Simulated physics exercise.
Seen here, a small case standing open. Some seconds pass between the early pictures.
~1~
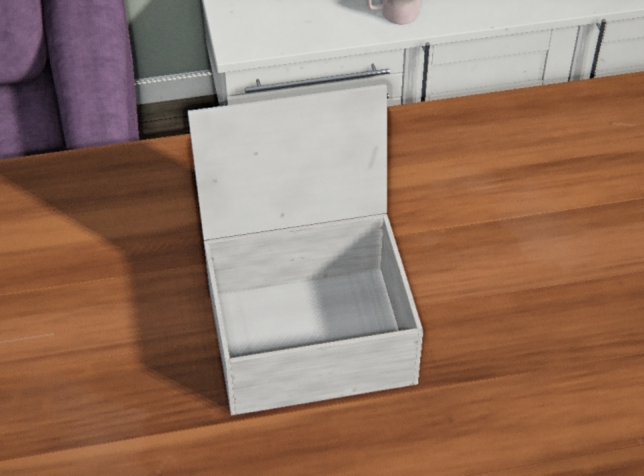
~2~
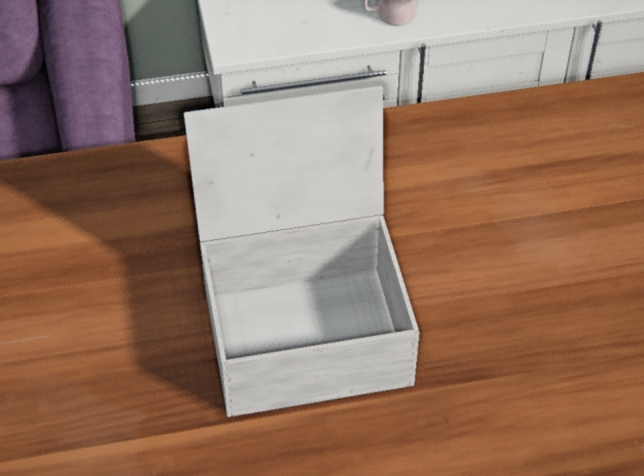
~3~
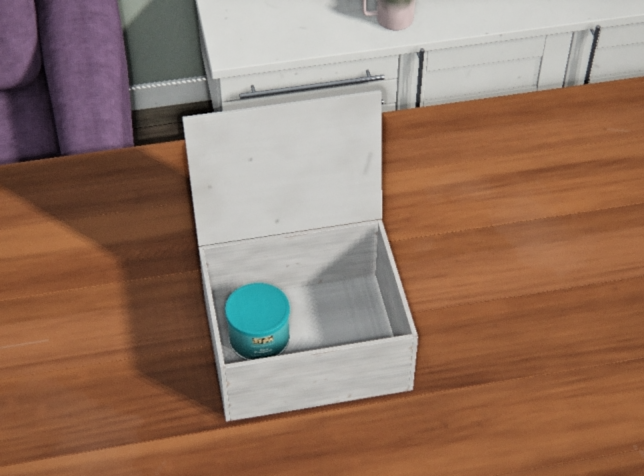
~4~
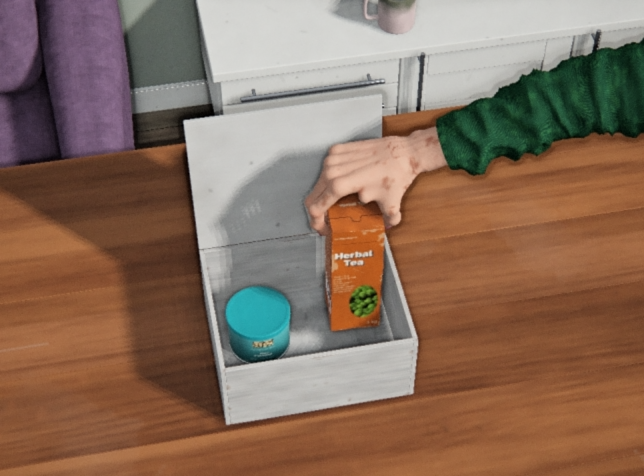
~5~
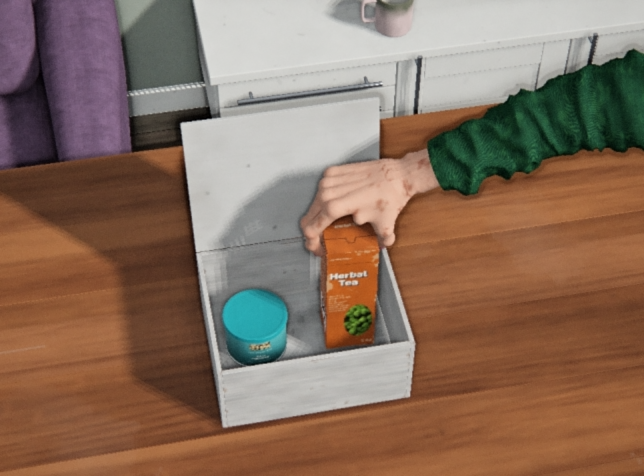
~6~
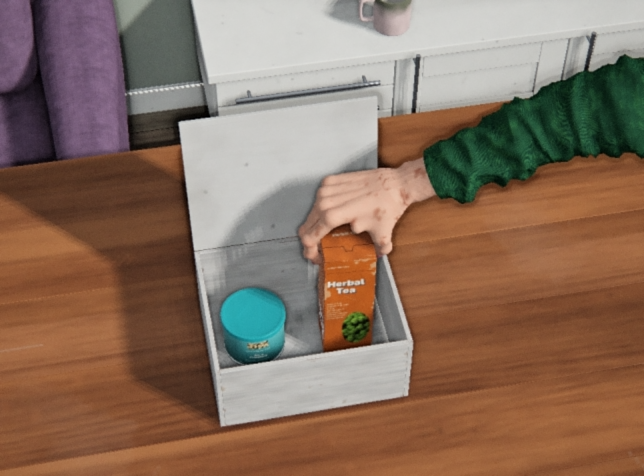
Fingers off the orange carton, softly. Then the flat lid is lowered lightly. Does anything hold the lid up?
The lid will not close.
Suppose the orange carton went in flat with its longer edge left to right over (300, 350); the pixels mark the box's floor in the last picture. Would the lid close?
Then it shuts flat.
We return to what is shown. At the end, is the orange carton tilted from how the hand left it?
It keeps its pose.
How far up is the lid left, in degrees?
About 55°.
Then, 1.20 s on from there, lid starting down.
Then, 1.50 s on from there, lid 65° above the rim.
In the end, lid 56° above the rim; both unmoved. At the end, from the last picture's camera, orange carton near (346, 290).
